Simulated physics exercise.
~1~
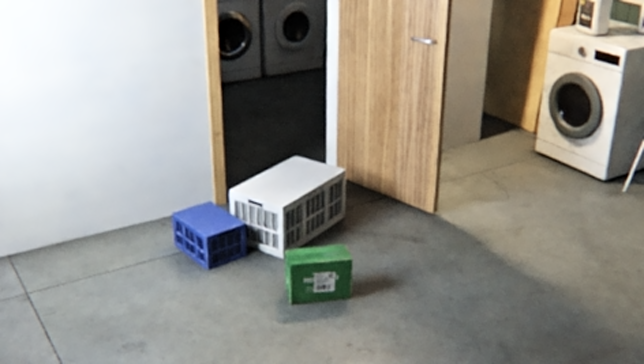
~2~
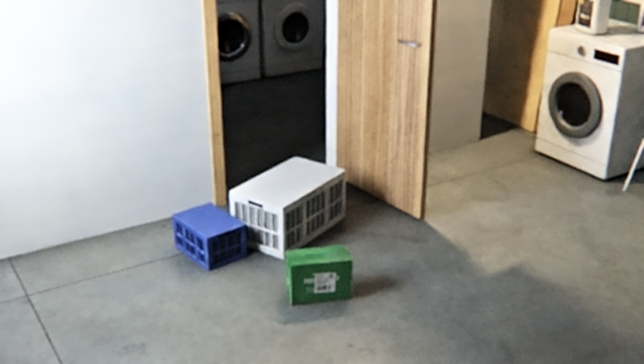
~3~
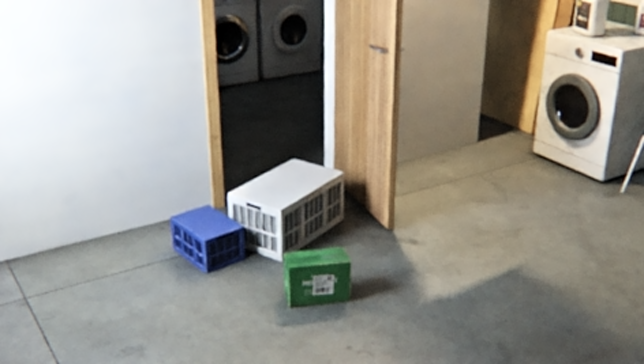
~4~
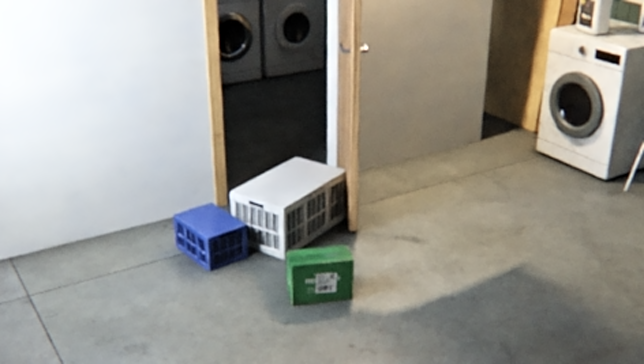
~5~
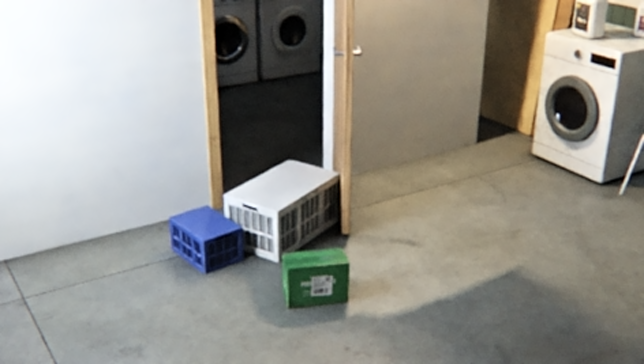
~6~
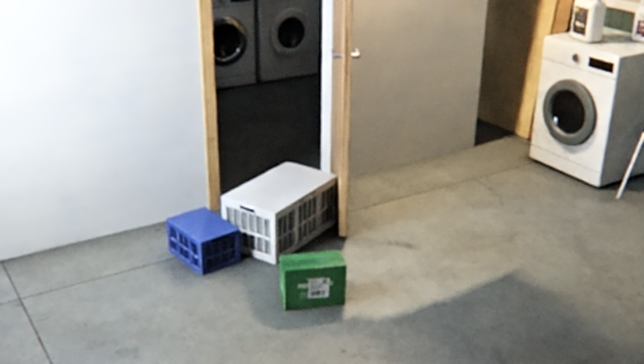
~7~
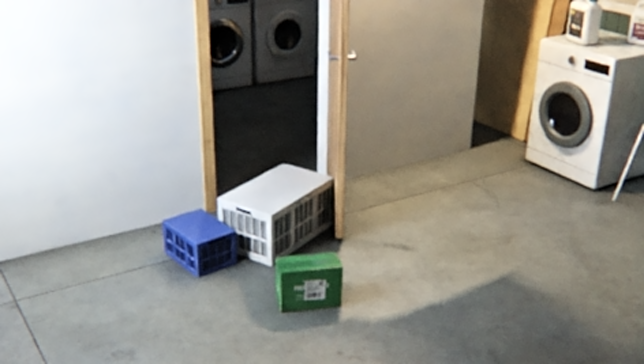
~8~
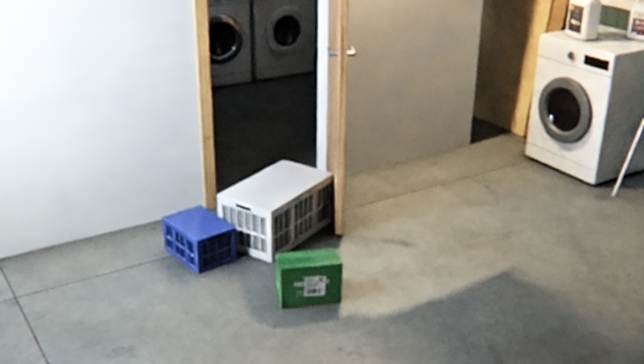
The wooden door swung partway towards its frame, then stopped against the white crate sitting in the doorway and stayed ajar, while the blue crate and the green box beside it on the grey floor stayed where they were.
